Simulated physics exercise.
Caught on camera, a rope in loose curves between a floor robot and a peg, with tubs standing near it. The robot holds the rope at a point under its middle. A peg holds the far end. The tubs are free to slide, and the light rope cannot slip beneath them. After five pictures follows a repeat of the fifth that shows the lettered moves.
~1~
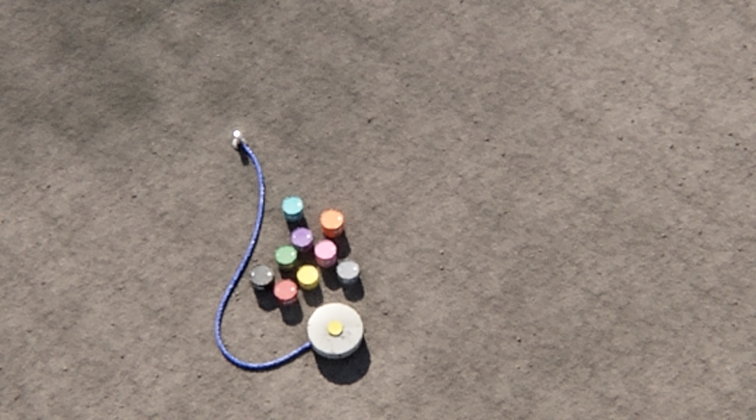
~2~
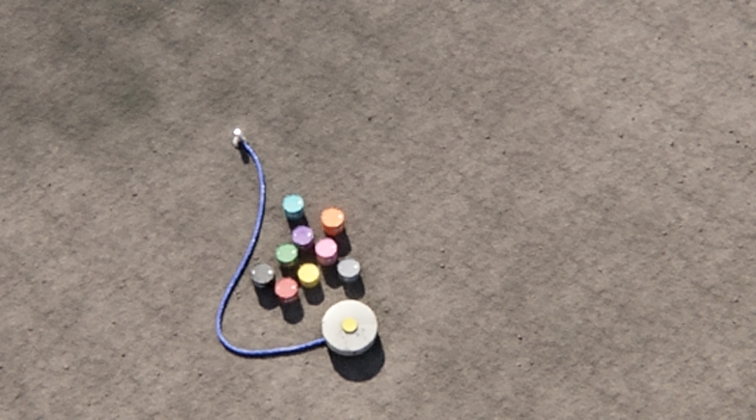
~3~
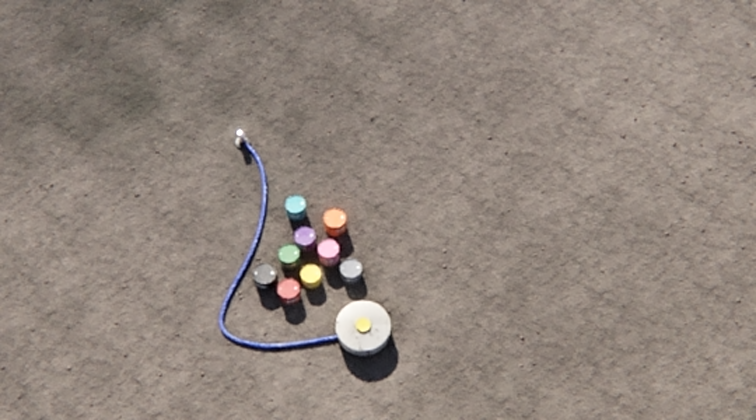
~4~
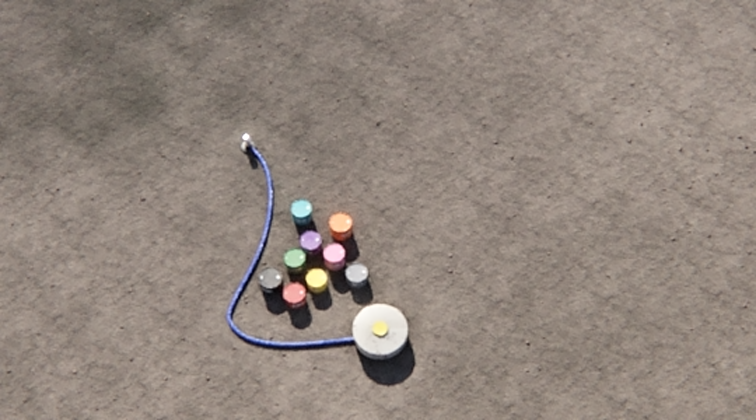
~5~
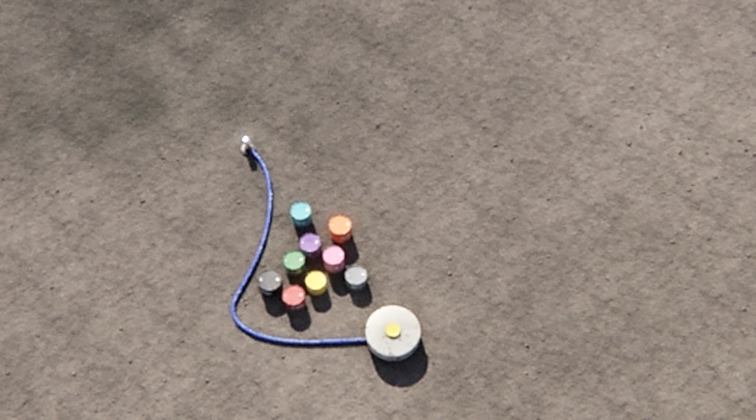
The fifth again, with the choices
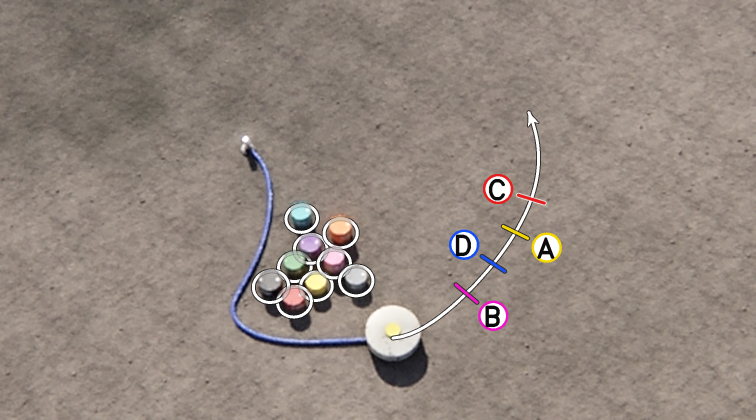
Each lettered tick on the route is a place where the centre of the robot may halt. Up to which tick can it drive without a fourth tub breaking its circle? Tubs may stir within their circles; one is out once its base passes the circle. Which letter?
It can go as far as B.
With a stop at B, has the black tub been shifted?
Yes.
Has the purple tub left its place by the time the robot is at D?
Yes.
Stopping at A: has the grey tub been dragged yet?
Yes.
On the marked copy, A at (515, 232); B at (466, 293); C at (531, 199); D at (493, 264); the route from (393, 338) via (510, 240) to (529, 112).
Taking B. A third of the way, robot (422, 325).
Two thirds of the way, robot (448, 306).
When it is over, robot (467, 289); red tub (297, 292); black tub (279, 280); two over the rings.
As for the rest, A has eight over the rings; C has eight over the rings; D has five over the rings.
